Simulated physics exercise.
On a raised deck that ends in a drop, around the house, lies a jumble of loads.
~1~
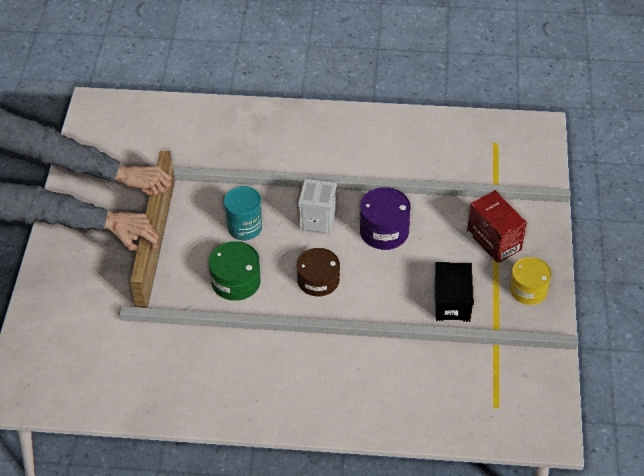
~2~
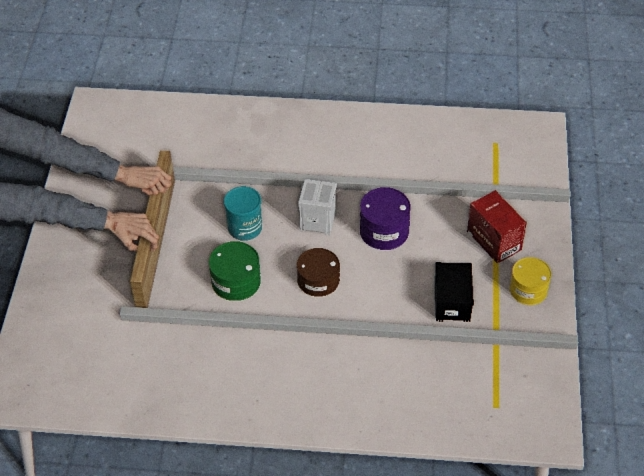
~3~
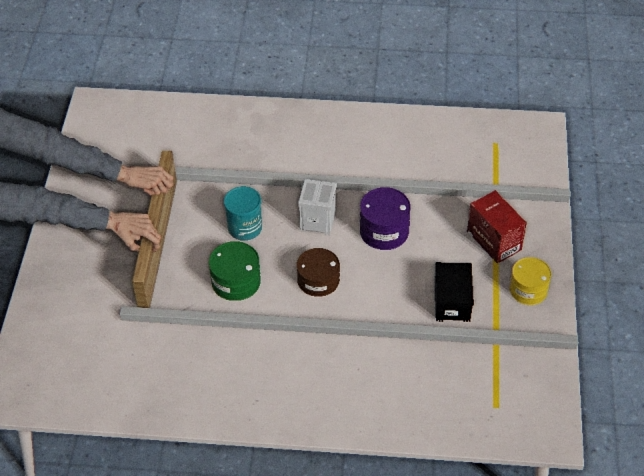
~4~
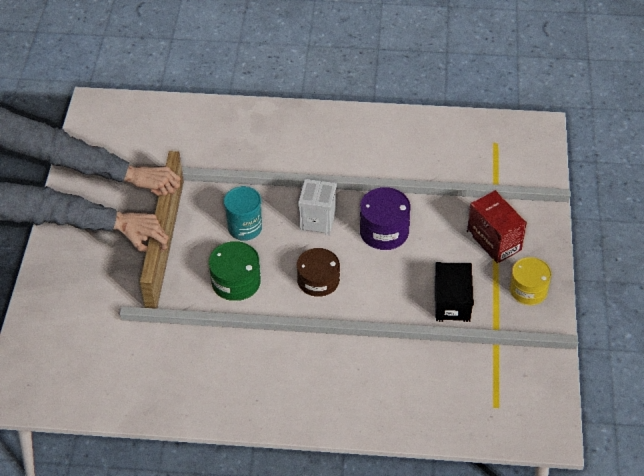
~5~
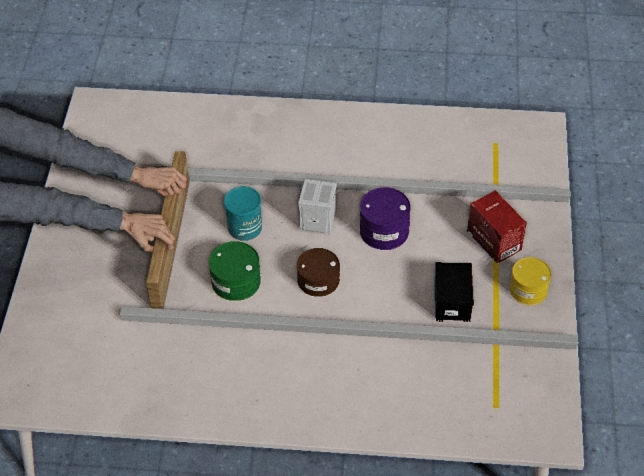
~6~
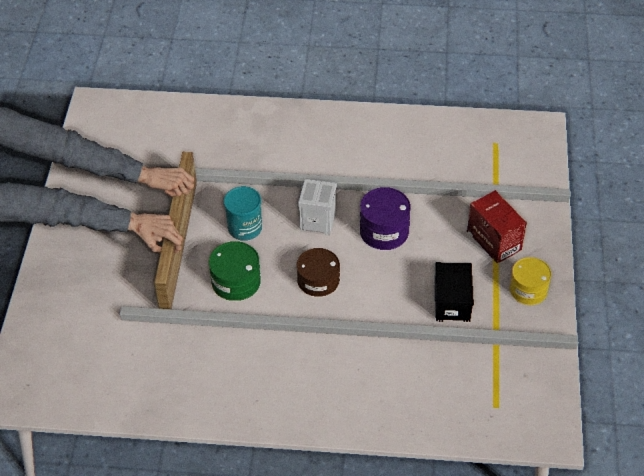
The clip shows two hands holding a wooden plank at the left of a table, then sliding it slightly right toward teal and green canisters, while the other canisters, boxes and a yellow tape line stay still.
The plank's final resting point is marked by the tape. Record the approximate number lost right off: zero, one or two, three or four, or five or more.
Number lost: One or two.
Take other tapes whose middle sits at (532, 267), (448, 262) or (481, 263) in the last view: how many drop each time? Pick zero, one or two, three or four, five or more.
Five or more; no fall at all; 1 or 2.
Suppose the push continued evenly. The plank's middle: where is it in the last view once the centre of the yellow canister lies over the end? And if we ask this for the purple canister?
Its middle is about (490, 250) and about (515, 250).
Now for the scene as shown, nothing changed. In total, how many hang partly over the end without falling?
The figure is 2.
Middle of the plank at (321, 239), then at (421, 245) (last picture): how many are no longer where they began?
Tally: 5; 7.
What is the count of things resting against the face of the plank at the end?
3.
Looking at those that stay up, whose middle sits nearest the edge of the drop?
Nearest at the end: The black tote.
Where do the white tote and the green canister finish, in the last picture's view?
Final pixels, roughly: (513, 199) for the first, (522, 289) for the other.
A little later, none off yet; yellow canister at rest near (530, 281); red box at rest near (496, 227); black tote at rest near (453, 292).
When it is over, the number that fall off is one or two; down, red box and yellow canister.
